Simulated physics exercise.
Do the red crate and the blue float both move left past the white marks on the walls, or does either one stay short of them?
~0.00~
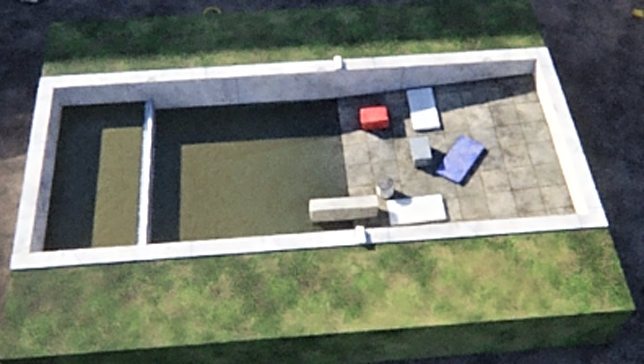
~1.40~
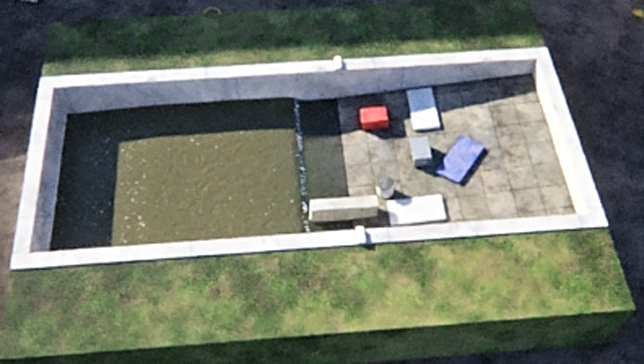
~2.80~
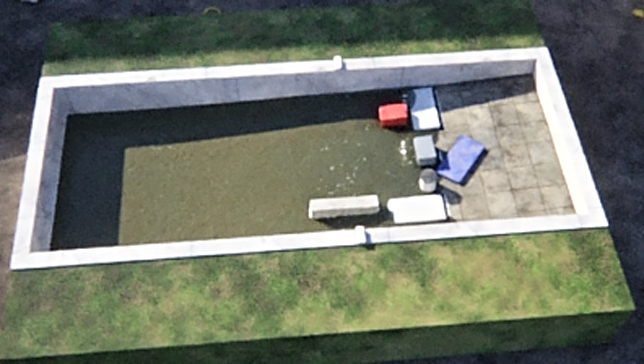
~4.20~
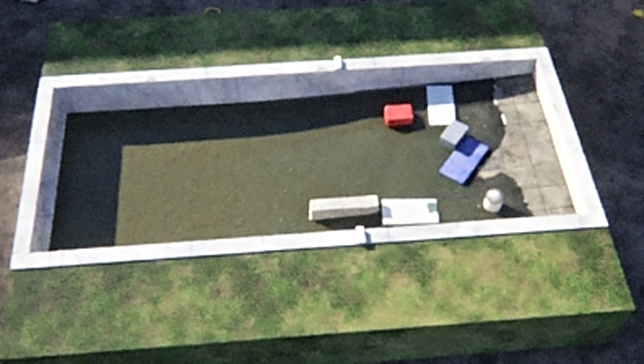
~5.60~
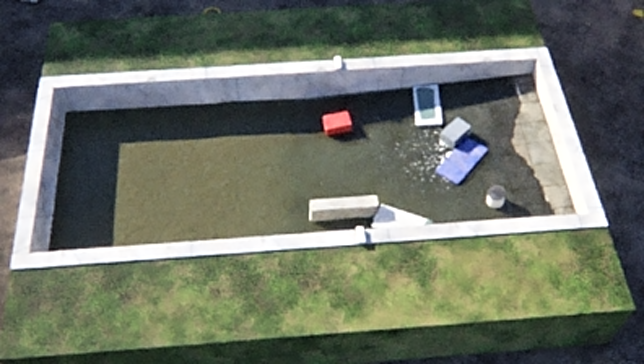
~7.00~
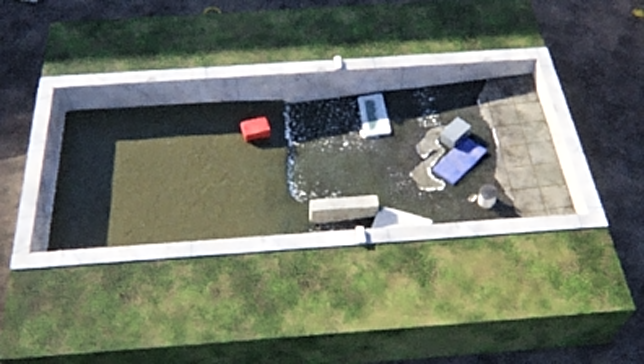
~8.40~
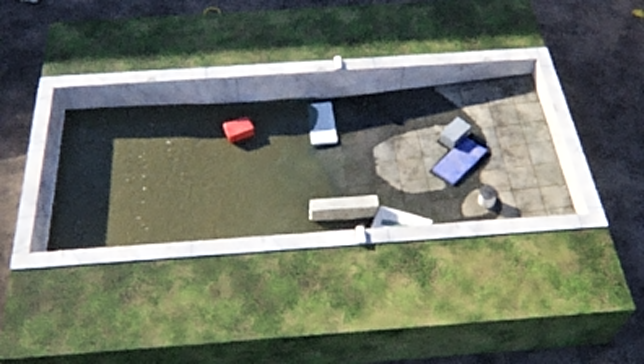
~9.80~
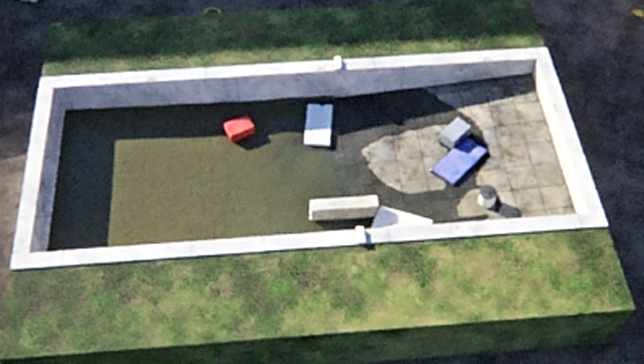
The red crate drifts left past the white marks and ends up floating in the water. The blue float stays short of them, resting on the paved ramp.
